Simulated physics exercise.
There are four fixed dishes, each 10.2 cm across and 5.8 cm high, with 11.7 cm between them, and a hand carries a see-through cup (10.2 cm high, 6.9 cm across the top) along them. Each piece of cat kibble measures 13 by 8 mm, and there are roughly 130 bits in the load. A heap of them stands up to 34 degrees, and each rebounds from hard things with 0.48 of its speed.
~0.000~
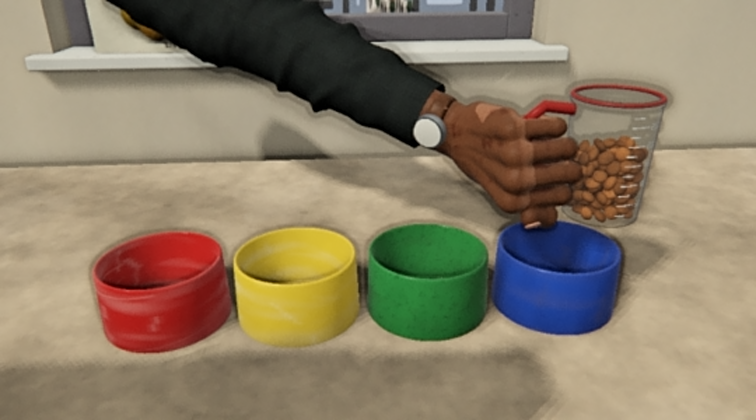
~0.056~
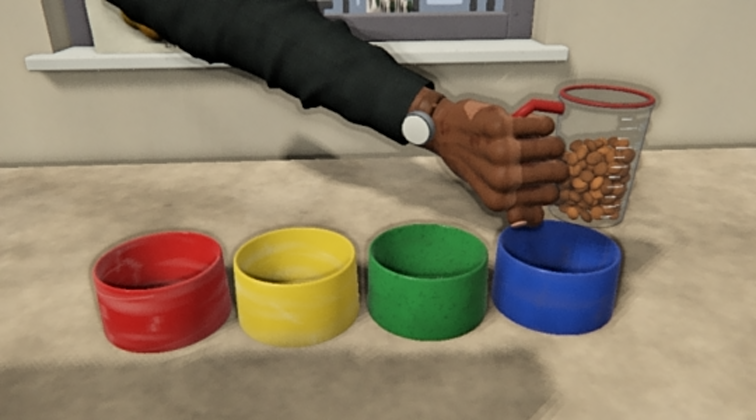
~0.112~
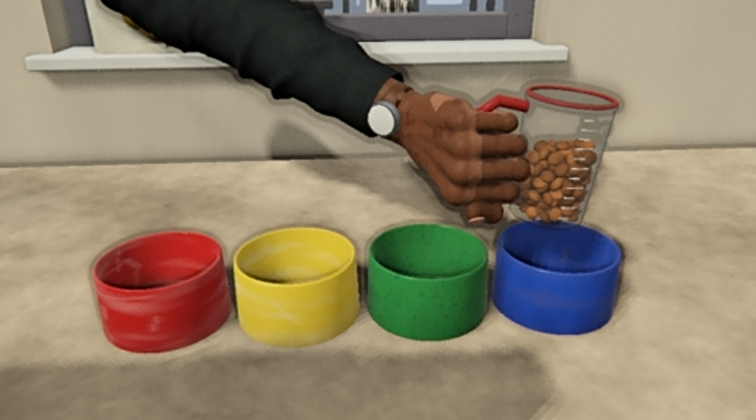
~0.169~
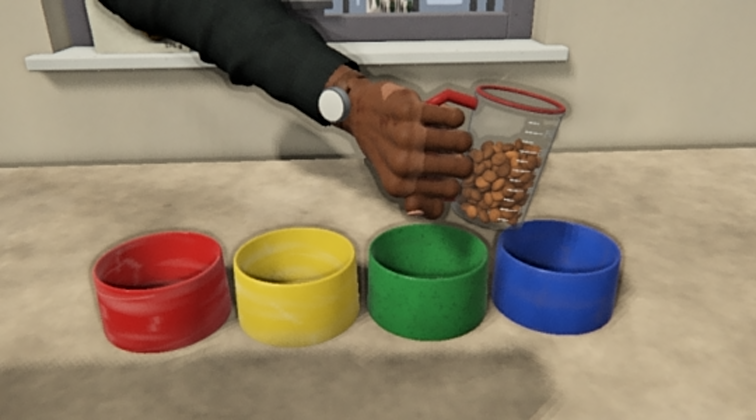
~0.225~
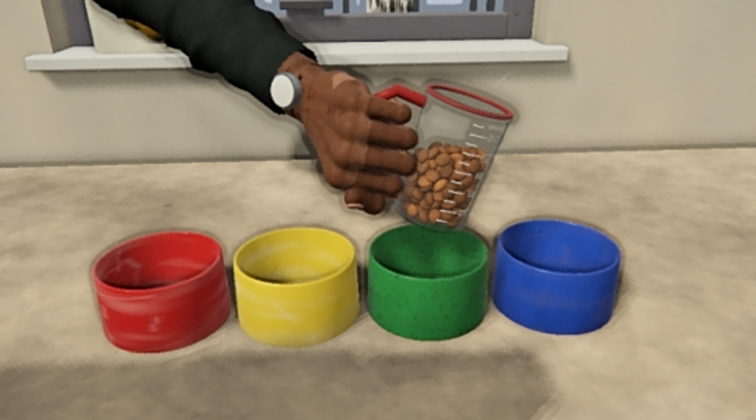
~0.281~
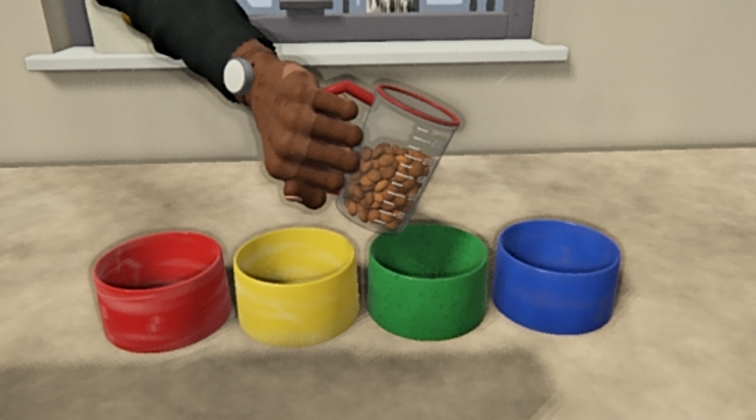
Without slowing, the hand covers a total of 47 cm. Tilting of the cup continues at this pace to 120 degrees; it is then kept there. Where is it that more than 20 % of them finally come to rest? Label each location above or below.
Labels - red dish: Above, blue dish: Below, green dish: Below, yellow dish: Below, counter: Below.
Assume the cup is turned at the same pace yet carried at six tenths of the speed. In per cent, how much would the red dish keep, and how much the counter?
Then the red dish gets 100 and the counter 0.
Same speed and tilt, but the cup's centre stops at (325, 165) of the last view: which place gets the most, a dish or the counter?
The biggest share ends at green.
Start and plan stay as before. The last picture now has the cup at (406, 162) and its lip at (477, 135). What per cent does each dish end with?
Kept per dish: Red = 100, blue = 0, green = 0, yellow = 0.
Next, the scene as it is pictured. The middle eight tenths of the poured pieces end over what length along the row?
Spread: Around 6 cm.
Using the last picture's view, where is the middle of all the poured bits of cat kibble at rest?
Roughly (163, 298).
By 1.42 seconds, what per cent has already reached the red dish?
Close to 55 per cent at that point.
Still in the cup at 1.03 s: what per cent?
Close to 100 % of the load.
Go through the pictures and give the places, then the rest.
Cup at (608, 156), tilt 0 degrees, lip at (660, 95), moved 0.0 cm; middle of the pieces at (607, 185); blue dish at (558, 245); green dish at (428, 250); yellow dish at (295, 255); red dish at (159, 259), in the first frame.
Cup at (595, 156), tilt 1 degrees, lip at (648, 96), moved 1.1 cm; middle of the pieces at (594, 185), in the second frame.
Cup at (558, 158), tilt 5 degrees, lip at (613, 100), moved 4.3 cm; middle of the pieces at (555, 187), in the third frame.
Cup at (503, 159), tilt 11 degrees, lip at (561, 107), moved 8.9 cm; middle of the pieces at (498, 188), in the fourth frame.
Cup at (448, 160), tilt 17 degrees, lip at (510, 113), moved 13.4 cm; middle of the pieces at (442, 189), in the fifth frame.
Cup at (393, 162), tilt 23 degrees, lip at (457, 121), moved 18.0 cm; middle of the pieces at (384, 190); blue dish at (558, 245); green dish at (428, 250); yellow dish at (295, 255); red dish at (159, 259). Its pace works out near 105 degrees a second; the hand travels 81 cm a second, in the sixth frame.
Then, at 0.73 s, tilt 70 degrees; cup holds 100 %.
After 1.03 s, tilt 101 degrees; cup holds 100 %.
After 1.42 s, tilt 120 degrees; cup holds 45 %, red 55 %.
By 2.2 s all is still; red 100 %, blue 0 %, green 0 %, yellow 0 %, counter 0 %.
